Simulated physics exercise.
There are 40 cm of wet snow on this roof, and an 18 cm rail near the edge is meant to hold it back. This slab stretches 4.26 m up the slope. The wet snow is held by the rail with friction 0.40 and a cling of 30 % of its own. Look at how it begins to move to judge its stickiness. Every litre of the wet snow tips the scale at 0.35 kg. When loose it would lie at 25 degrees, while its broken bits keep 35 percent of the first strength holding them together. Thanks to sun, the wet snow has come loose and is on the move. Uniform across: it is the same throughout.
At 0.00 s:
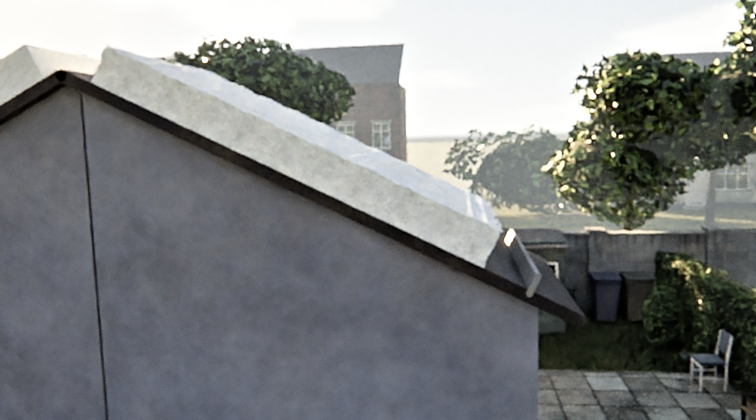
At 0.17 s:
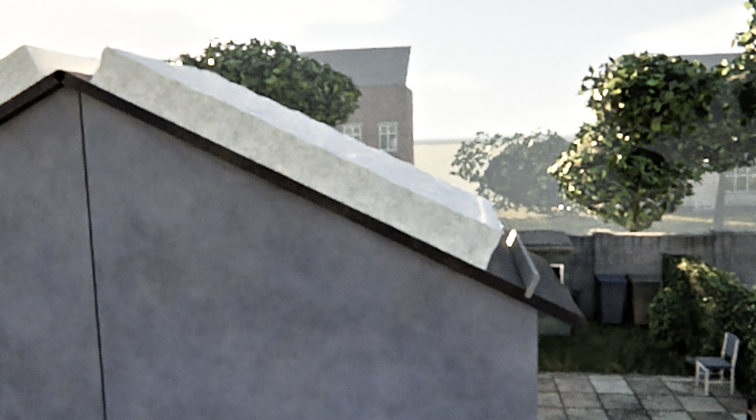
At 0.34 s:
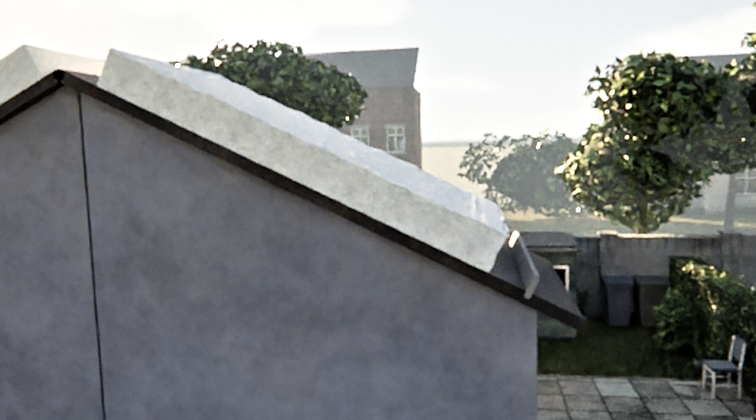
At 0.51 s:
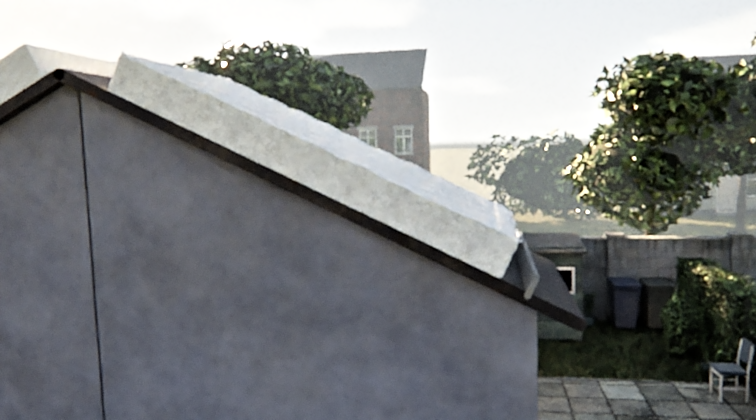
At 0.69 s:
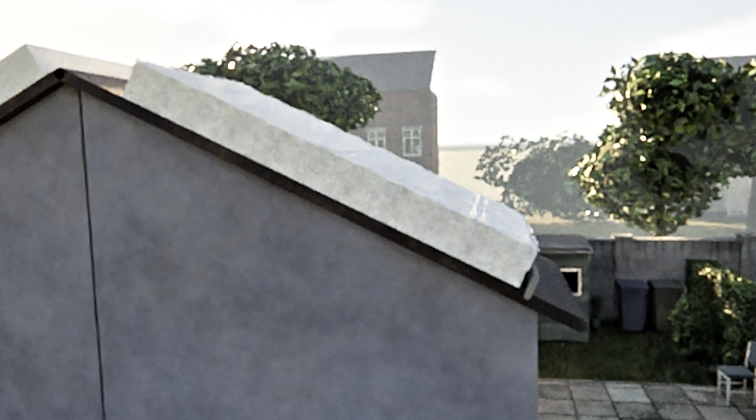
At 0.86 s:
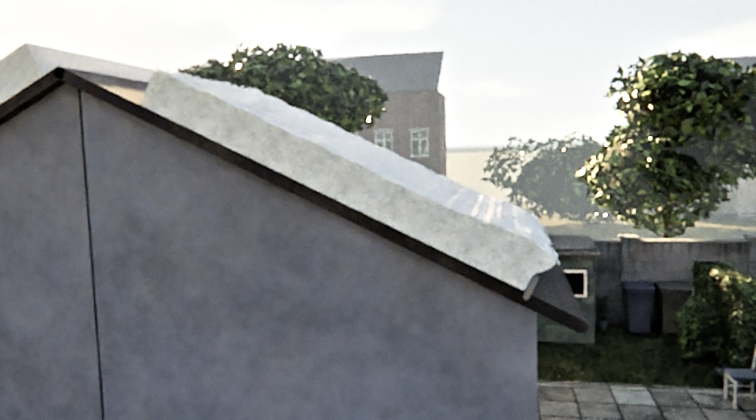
On a sloping roof, a thick slab of white snow slides down to the right.
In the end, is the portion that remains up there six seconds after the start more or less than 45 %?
Prediction: In excess of 45 per cent.
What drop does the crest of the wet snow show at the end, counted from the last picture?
Around 0.5 m.
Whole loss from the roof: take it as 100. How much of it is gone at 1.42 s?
The figure is about 10 %.
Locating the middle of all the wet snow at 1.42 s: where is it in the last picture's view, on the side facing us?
About (393, 203).
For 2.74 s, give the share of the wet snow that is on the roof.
Near 80 per cent.
After 1.42 s, 97 % of the snow is on the roof.
After 2.08 s, 85 % of the snow is on the roof.
After 2.74 s, 80 % of the snow is on the roof.
After 3.40 s, 76 % of the snow is on the roof.
After 6.00 s, at the end, 76 % of the snow is on the roof.
